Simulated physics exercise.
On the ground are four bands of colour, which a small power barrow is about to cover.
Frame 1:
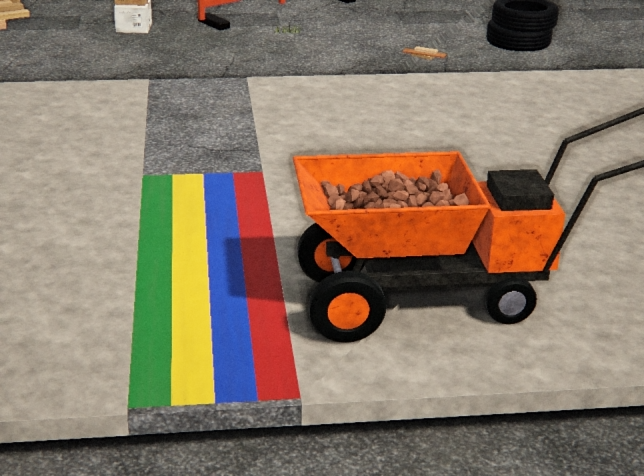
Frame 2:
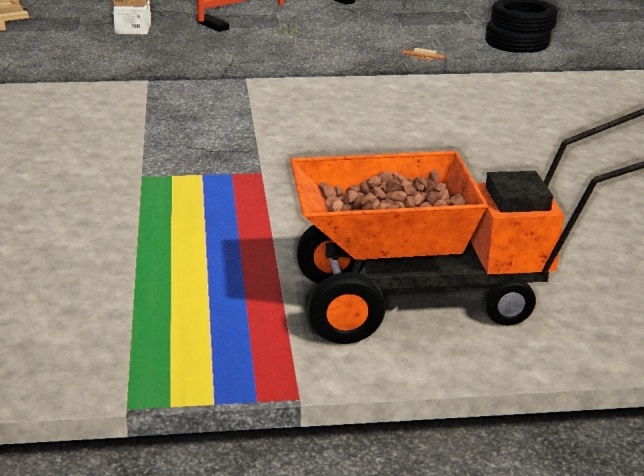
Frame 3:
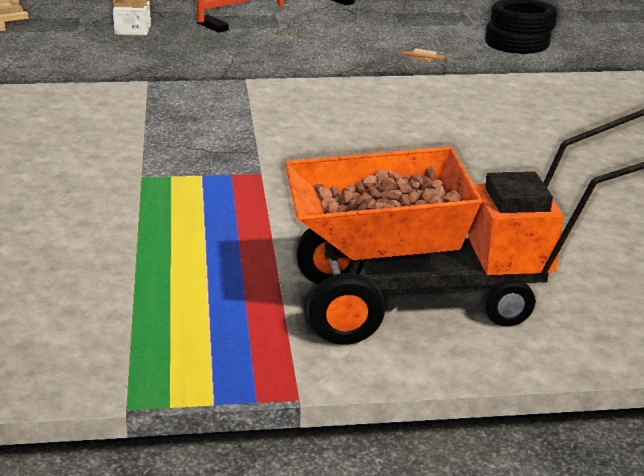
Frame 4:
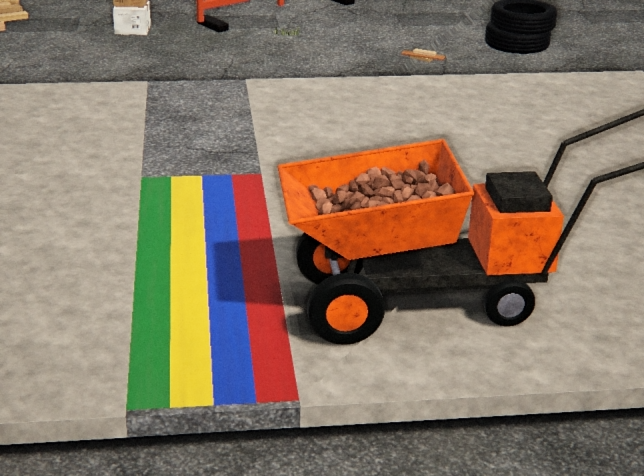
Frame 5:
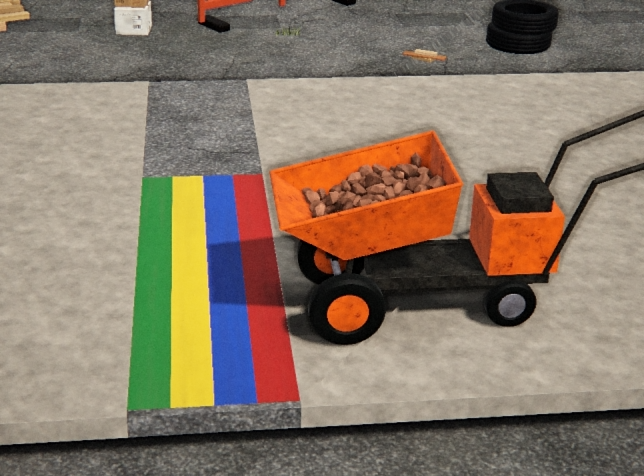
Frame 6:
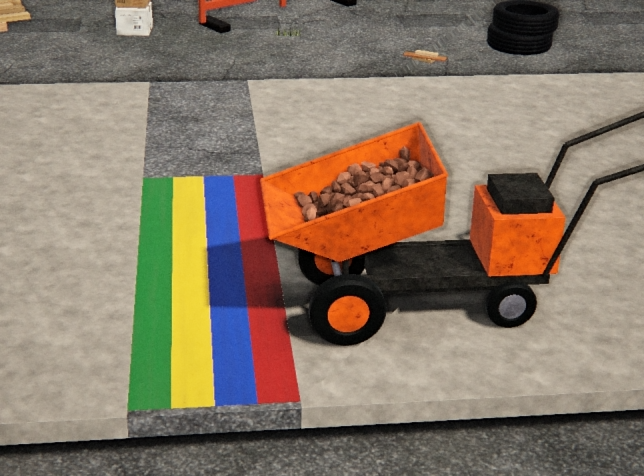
A small orange power barrow loaded with lumps of rubble stood to the right of green, yellow, blue and red strips, and its skip slowly tilted down toward the left, its back end rising.
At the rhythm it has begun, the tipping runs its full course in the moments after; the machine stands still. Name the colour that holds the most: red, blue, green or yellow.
That would be yellow.
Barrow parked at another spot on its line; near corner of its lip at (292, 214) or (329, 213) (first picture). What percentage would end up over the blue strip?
You'd get around 0 in a hundred, then 30 in a hundred.
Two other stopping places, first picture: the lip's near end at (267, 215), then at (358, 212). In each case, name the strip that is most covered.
Case one gives the green strip, case two gives the blue one.
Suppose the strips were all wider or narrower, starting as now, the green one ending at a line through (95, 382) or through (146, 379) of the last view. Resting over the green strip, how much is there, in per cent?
About 10 % and 20 %.
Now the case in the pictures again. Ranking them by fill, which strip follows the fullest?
Second: That green strip.
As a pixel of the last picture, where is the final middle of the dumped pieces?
About (177, 312).
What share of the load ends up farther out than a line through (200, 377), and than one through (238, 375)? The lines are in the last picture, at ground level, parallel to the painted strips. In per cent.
Close to 50 and 70 per cent respectively.
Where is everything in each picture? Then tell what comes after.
In the first picture, lip of the skip near (308, 213), level; top of the load near (404, 193), lumps of rubble; red strip near (275, 366); blue strip near (234, 368); yellow strip near (192, 370); green strip near (151, 373).
In the second picture, lip of the skip near (305, 216), level; top of the load near (402, 194).
In the third picture, lip of the skip near (299, 219), tipped barely; top of the load near (404, 188).
In the fourth picture, lip of the skip near (291, 222), tipped a little; top of the load near (397, 184).
In the fifth picture, lip of the skip near (282, 229), tipped a little; top of the load near (398, 191).
In the sixth picture, lip of the skip near (271, 237), tipped clearly; top of the load near (402, 181); red strip near (275, 369); blue strip near (234, 371); yellow strip near (192, 373); green strip near (150, 375).
Shortly afterwards, skip tipped steeply; the whole lot in the skip.
Next, skip tipped right over; near two thirds in the skip; a little over the blue strip; near a quarter over the yellow strip; only a few over the green strip.
Some moments later, skip tipped right over; near a third in the skip; a little over the blue strip; near a quarter over the yellow strip; near a quarter over the green strip; a little off the paint.
In the end, skip tipped right over; near a third in the skip; none at all over the red strip; a little over the blue strip; near a quarter over the yellow strip; near a quarter over the green strip; a little off the paint.
